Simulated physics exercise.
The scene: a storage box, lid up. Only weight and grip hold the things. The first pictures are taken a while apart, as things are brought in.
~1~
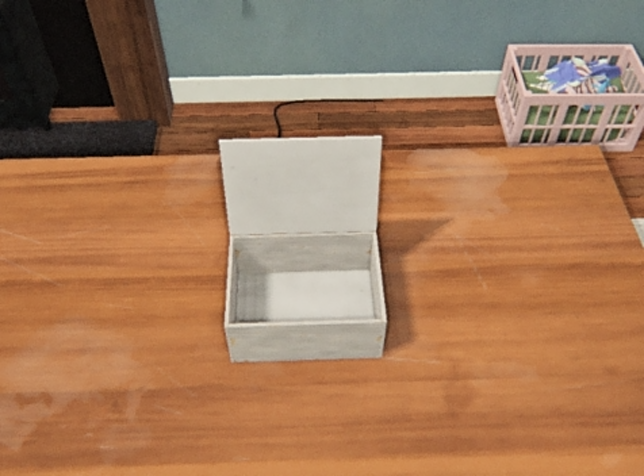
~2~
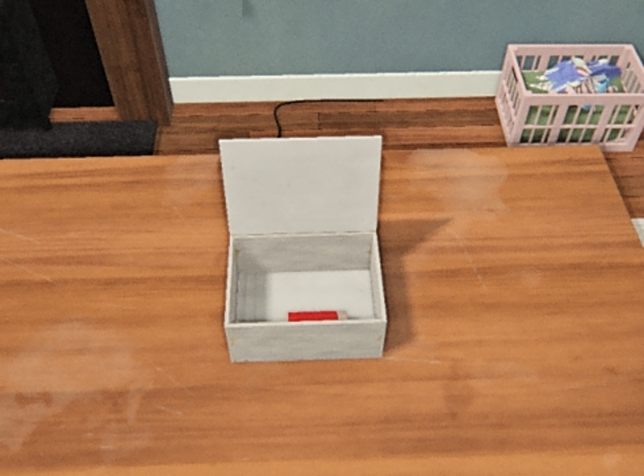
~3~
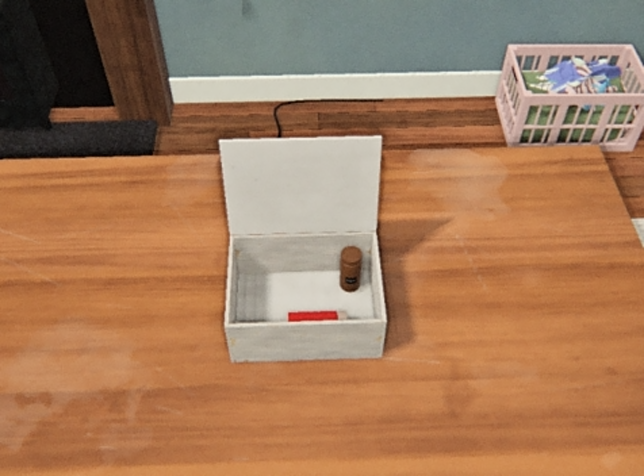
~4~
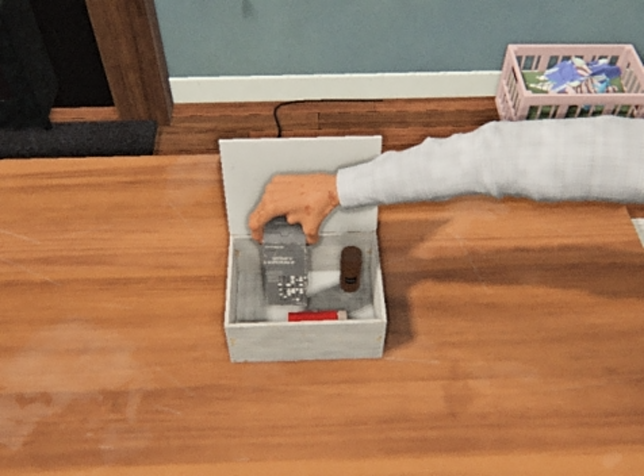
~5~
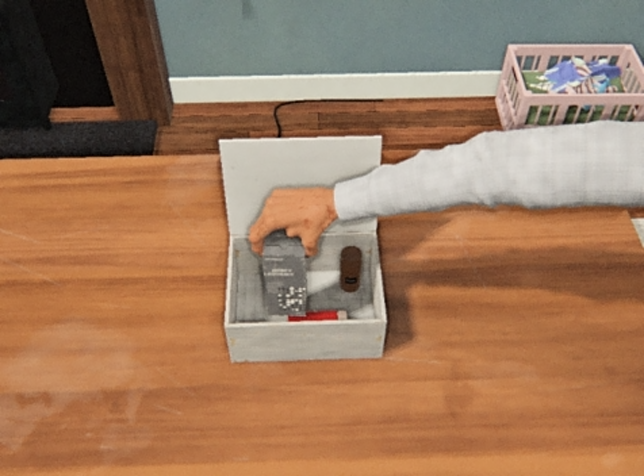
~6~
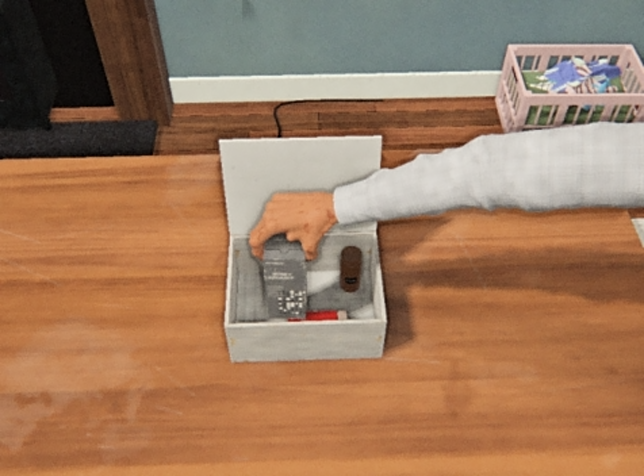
To begin with, an open white storage box sits empty on a wooden table; then a red item appears inside near the front, followed by a brown cylindrical container at the right. A hand reaches in from the right holding a grey carton and lowers it slightly inside the box.
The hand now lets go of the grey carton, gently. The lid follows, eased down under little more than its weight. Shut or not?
Outcome: The lid stays ajar.
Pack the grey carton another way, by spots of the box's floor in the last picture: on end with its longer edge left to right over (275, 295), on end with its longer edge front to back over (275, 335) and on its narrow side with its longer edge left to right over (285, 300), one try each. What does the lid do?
In the first case it is held up; in the second case it is held up; in the third case it sits on the rim.
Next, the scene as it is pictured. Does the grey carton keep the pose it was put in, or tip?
The grey carton tips.
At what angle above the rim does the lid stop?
About 85°.
Then, 0.30 s after the last picture, grey carton tipped 55° from how it was near (283, 274); red shaker rolled a little.
Then, 1.30 s after the last picture, lid 90° above the rim; grey carton tipped 57° from how it was near (278, 275); red shaker rolled a little.
Then, 3.50 s after the last picture, lid 85° above the rim; grey carton tipped 56° from how it was near (277, 276); red shaker rolled a little.
At rest, lid 84° above the rim; tipped over in the box, grey carton; the other 2 in place. Seen from the same camera at the end, grey carton near (277, 276).
